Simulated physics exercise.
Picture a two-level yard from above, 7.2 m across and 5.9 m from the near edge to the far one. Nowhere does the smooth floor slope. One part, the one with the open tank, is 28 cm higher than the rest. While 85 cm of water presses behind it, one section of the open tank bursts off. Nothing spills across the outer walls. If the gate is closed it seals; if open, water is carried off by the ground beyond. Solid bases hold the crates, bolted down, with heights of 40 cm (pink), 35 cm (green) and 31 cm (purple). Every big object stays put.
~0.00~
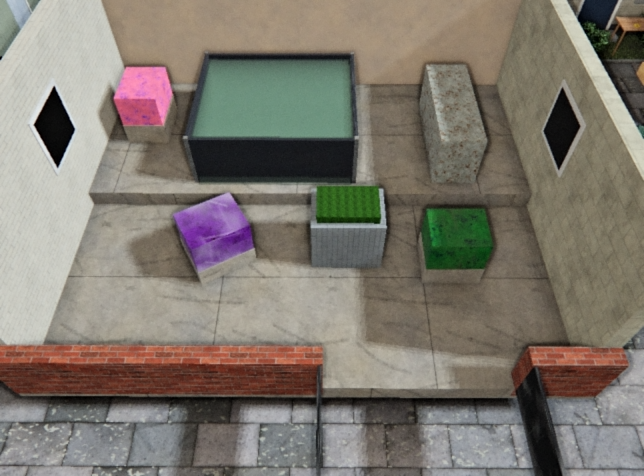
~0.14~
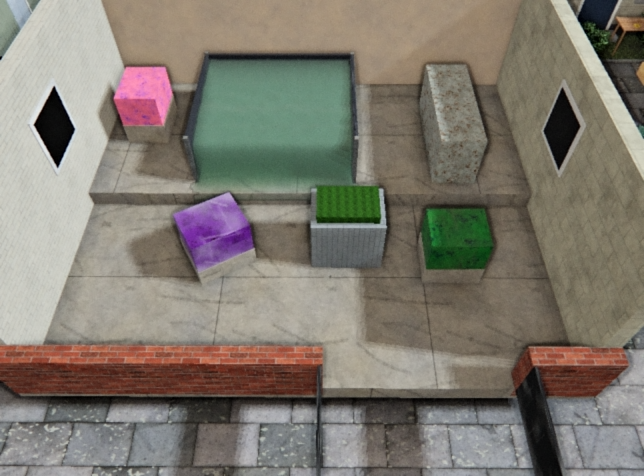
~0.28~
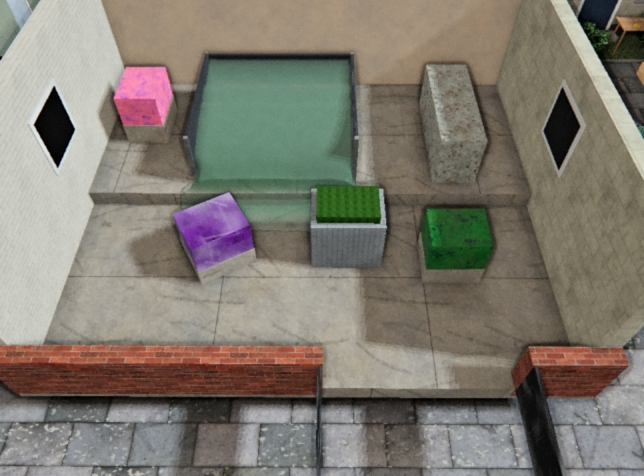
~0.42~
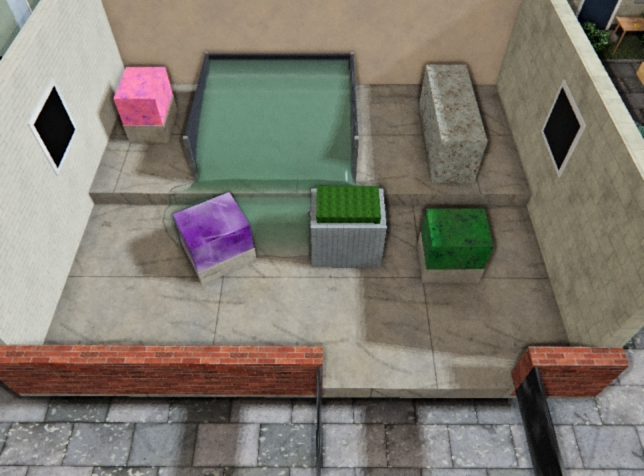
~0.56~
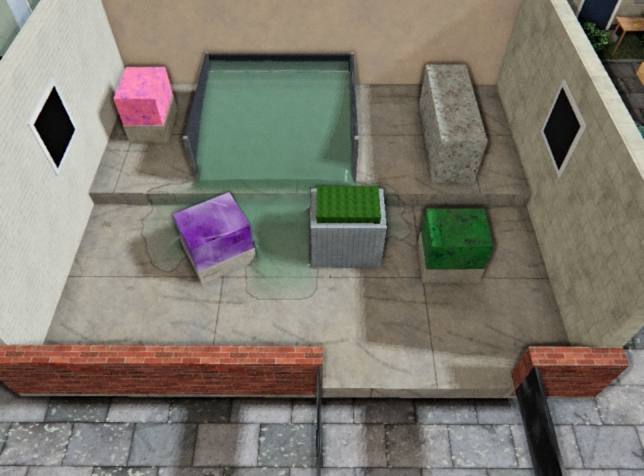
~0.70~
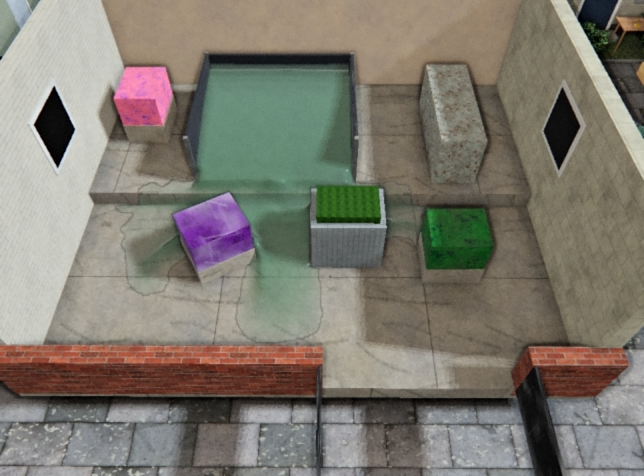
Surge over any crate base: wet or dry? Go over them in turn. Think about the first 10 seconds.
At the end, the pink crate remains dry. The green crate remains dry. The purple crate is reached by water.
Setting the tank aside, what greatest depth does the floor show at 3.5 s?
Depth max: Approx. 42 cm.
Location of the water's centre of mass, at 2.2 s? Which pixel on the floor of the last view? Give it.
(270, 223).
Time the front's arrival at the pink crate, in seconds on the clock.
The pink one: 2.6 seconds.
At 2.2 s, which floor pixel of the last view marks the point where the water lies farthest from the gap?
Around (568, 347).
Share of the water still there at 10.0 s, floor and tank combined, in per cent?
Around 64 percent of the water.
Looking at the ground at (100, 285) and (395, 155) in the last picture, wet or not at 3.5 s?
Awash, then not yet touched.
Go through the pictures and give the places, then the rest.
In the first picture, the open tank at (276, 97) is whole and still, 85 cm deep.
In the second picture, the front is at (194, 185), 1.4 m from the gap at (274, 165); 0.6 m2 of floor is under water; 85 cm left at the back of the open tank.
In the third picture, the front is at (187, 210), 1.5 m from the gap at (274, 168); 2.0 m2 of floor is under water; 85 cm left at the back of the open tank.
In the fourth picture, the front is at (170, 221), 1.8 m from the gap at (275, 170); 3.1 m2 of floor is under water; 83 cm left at the back of the open tank.
In the fifth picture, water pours out at (275, 171) and has run 2.3 m, to (160, 263); deepest outside 65 cm, 73 cm at the open tank's back.
In the sixth picture, water pours out at (275, 171) and has run 2.8 m, to (276, 337); deepest outside 77 cm, 73 cm at the open tank's back.
After 1.4 s water covers 40 % of the floor and is deepest (62 cm) near (320, 224); pink plinth not reached, green plinth reached, purple plinth reached.
After 2.2 s water covers 55 % of the floor and is deepest (54 cm) near (35, 369); pink plinth not reached, green plinth reached, purple plinth reached.
After 3.5 s water covers 60 % of the floor and is deepest (42 cm) near (103, 369); pink plinth reached, green plinth reached, purple plinth reached.
After 6.0 s water covers 70 % of the floor and is deepest (34 cm) near (40, 356); pink plinth reached, green plinth reached, purple plinth reached.
After 10.0 s water covers 70 % of the floor and is deepest (24 cm) near (525, 208); highest at the pink plinth 8 cm, highest at the green plinth 22 cm, highest at the purple plinth 58 cm.
